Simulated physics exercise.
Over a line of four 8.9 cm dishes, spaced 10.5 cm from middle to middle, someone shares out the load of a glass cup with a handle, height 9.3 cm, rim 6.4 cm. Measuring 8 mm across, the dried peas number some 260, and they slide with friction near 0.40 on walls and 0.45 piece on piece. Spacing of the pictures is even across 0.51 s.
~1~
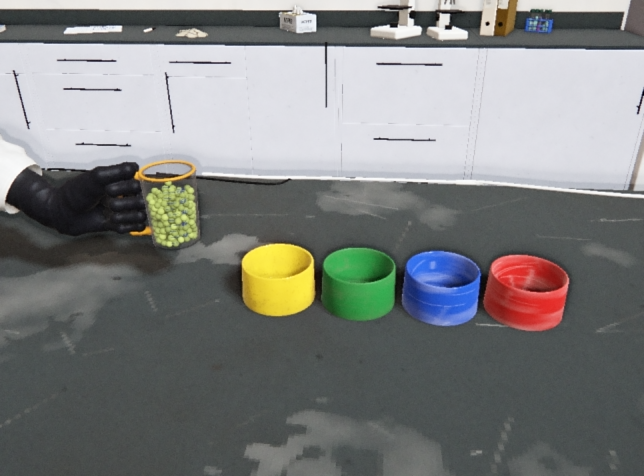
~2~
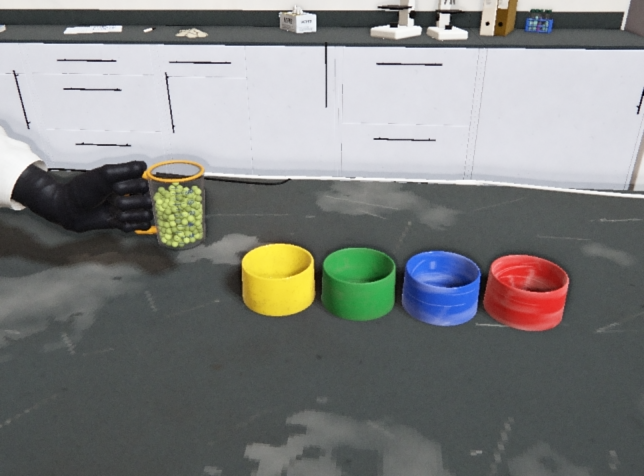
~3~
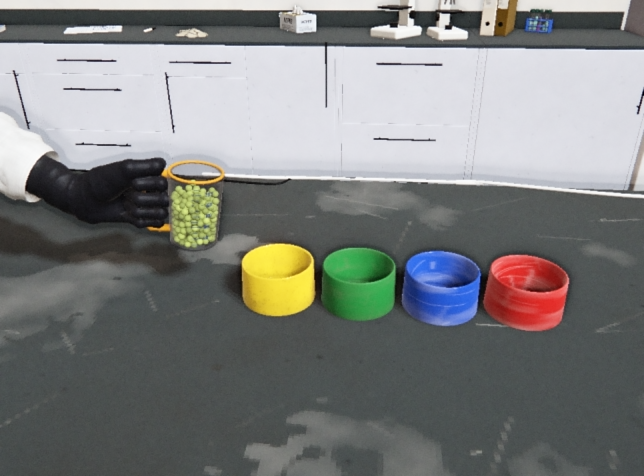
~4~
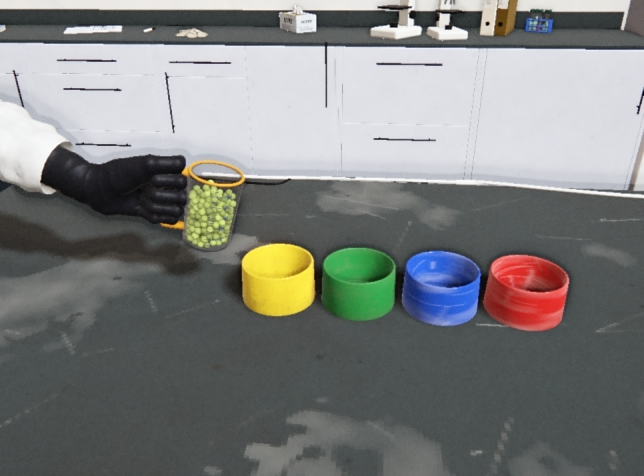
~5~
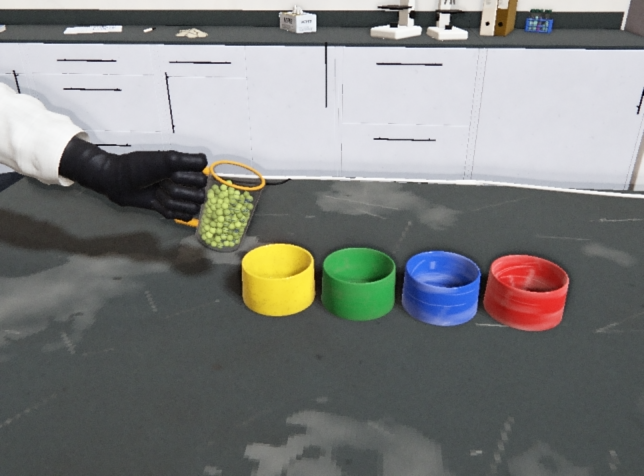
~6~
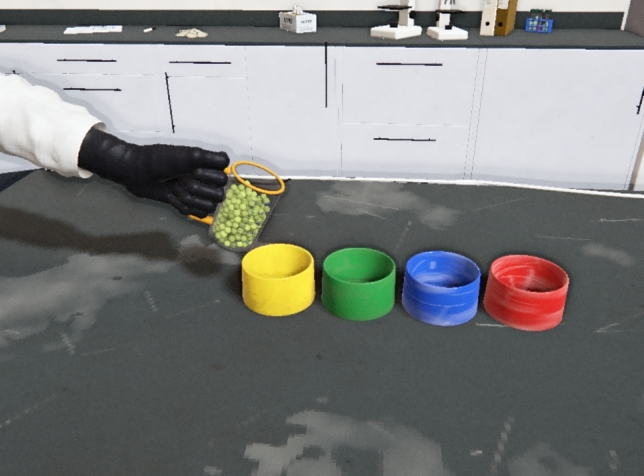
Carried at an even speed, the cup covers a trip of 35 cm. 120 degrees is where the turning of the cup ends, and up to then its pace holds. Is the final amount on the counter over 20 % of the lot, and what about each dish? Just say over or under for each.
Going through them: Red comes out over, blue comes out under, green comes out under, yellow comes out under, counter comes out over.
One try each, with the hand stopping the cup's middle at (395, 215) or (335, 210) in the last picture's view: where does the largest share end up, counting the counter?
Blue, then green.
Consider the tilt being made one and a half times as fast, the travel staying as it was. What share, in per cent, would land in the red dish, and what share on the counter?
In that case the red dish gets 10 and the counter gets 10.
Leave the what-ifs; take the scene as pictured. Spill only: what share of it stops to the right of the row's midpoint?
Roughly 100 per cent of them.
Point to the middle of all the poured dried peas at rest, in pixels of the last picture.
Centre at rest: Approx. (508, 302) px.
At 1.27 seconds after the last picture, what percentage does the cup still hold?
Roughly 95 per cent, give or take.
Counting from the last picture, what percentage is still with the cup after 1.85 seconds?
Estimate: Some 0 %.
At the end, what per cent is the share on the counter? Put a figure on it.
Near 45 percent, roughly speaking.
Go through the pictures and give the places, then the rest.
In the first picture, cup at (172, 206), tilt 0 degrees, lip at (193, 172), moved 0.0 cm; middle of the pieces at (176, 216); yellow dish at (278, 261); green dish at (359, 265); blue dish at (443, 269); red dish at (529, 274).
In the second picture, cup at (179, 206), tilt 2 degrees, lip at (202, 173), moved 0.9 cm; middle of the pieces at (182, 217).
In the third picture, cup at (195, 207), tilt 8 degrees, lip at (222, 177), moved 2.9 cm; middle of the pieces at (197, 217).
In the fourth picture, cup at (211, 207), tilt 14 degrees, lip at (243, 180), moved 5.0 cm; middle of the pieces at (212, 218).
In the fifth picture, cup at (228, 208), tilt 20 degrees, lip at (263, 185), moved 7.1 cm; middle of the pieces at (227, 218).
In the sixth picture, cup at (244, 209), tilt 26 degrees, lip at (283, 189), moved 9.2 cm; middle of the pieces at (242, 219); yellow dish at (278, 261); green dish at (359, 265); blue dish at (443, 269); red dish at (529, 274).
Then, 0.76 s after the last picture, tilt 69 degrees; cup holds 100 %.
Then, 1.27 s after the last picture, tilt 99 degrees; cup holds 95 %, red 5 %.
Then, 1.85 s after the last picture, tilt 120 degrees; cup holds 0 %, red 55 %.
In the end, red 55 %, blue 0 %, green 0 %, yellow 0 %, counter 45 %.
